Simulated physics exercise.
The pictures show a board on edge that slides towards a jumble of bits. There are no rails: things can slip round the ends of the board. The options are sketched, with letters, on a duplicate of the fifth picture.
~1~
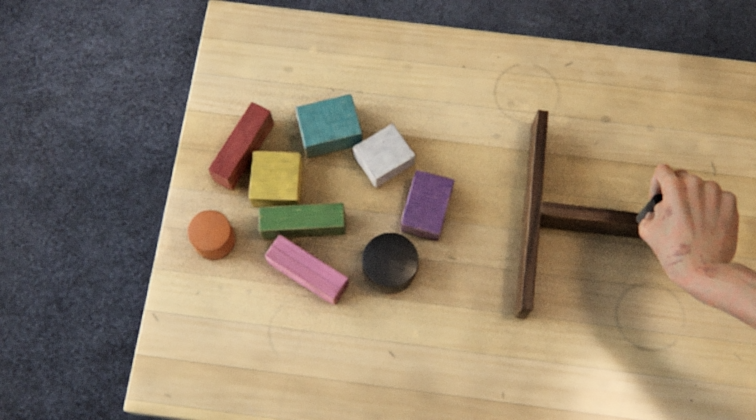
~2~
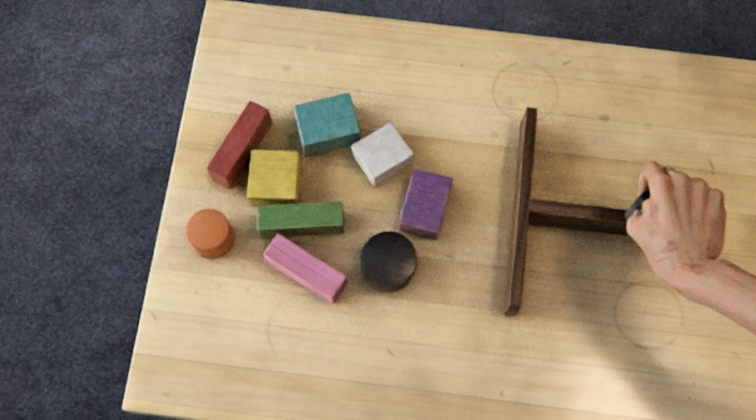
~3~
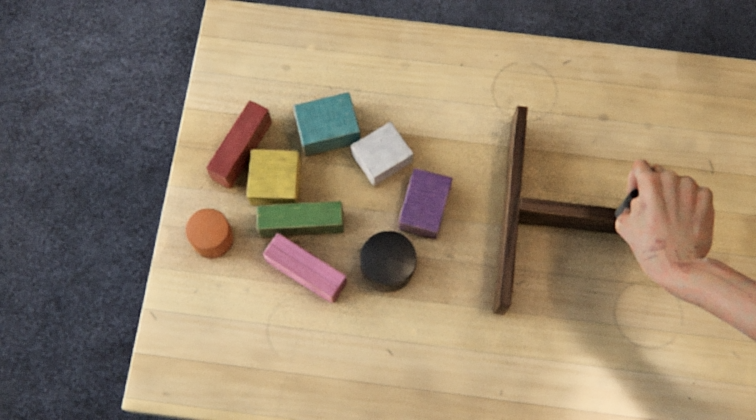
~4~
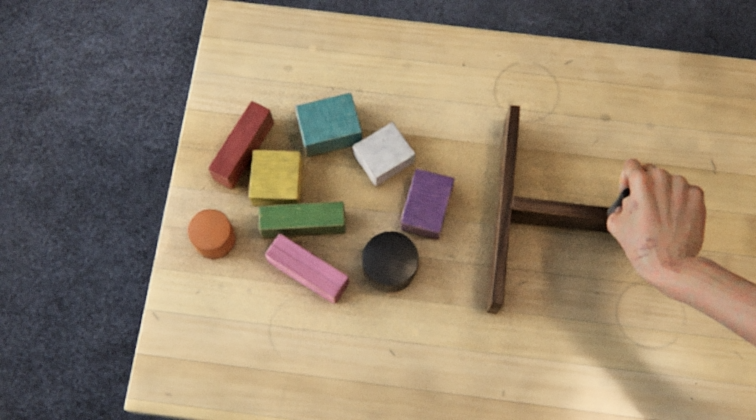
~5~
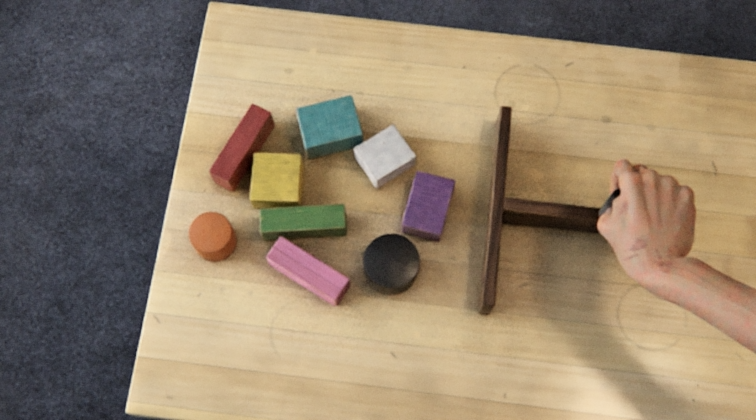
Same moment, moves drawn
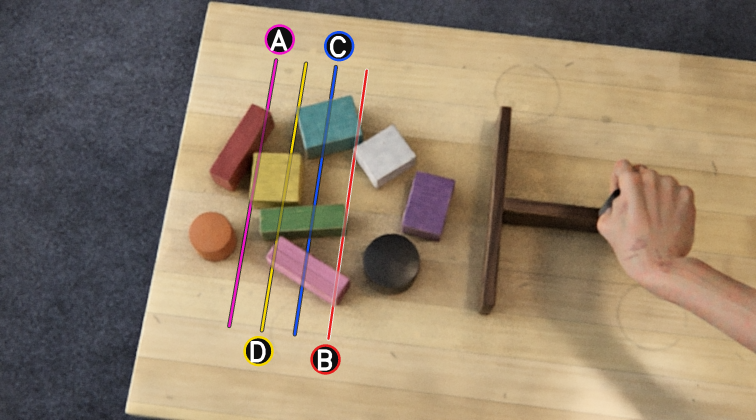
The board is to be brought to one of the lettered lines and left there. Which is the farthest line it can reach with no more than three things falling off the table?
No farther than A.
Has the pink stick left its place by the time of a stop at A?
Yes.
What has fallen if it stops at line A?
The red bar goes over.
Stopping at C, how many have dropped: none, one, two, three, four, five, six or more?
By then, none.
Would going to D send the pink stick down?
No.
On the marked copy, A at (254, 187); B at (349, 198); C at (316, 194); D at (285, 191).
With A. Early on, board (408, 192); turquoise block (327, 122); white block (378, 150).
Further on, board (319, 181); orange tin (175, 247); red bar (227, 139).
At the end, board (254, 173); red bar over the edge; green bar (163, 209); one fallen.
As for the rest, B is within the limit but short; C is within the limit but short; D is within the limit but short.
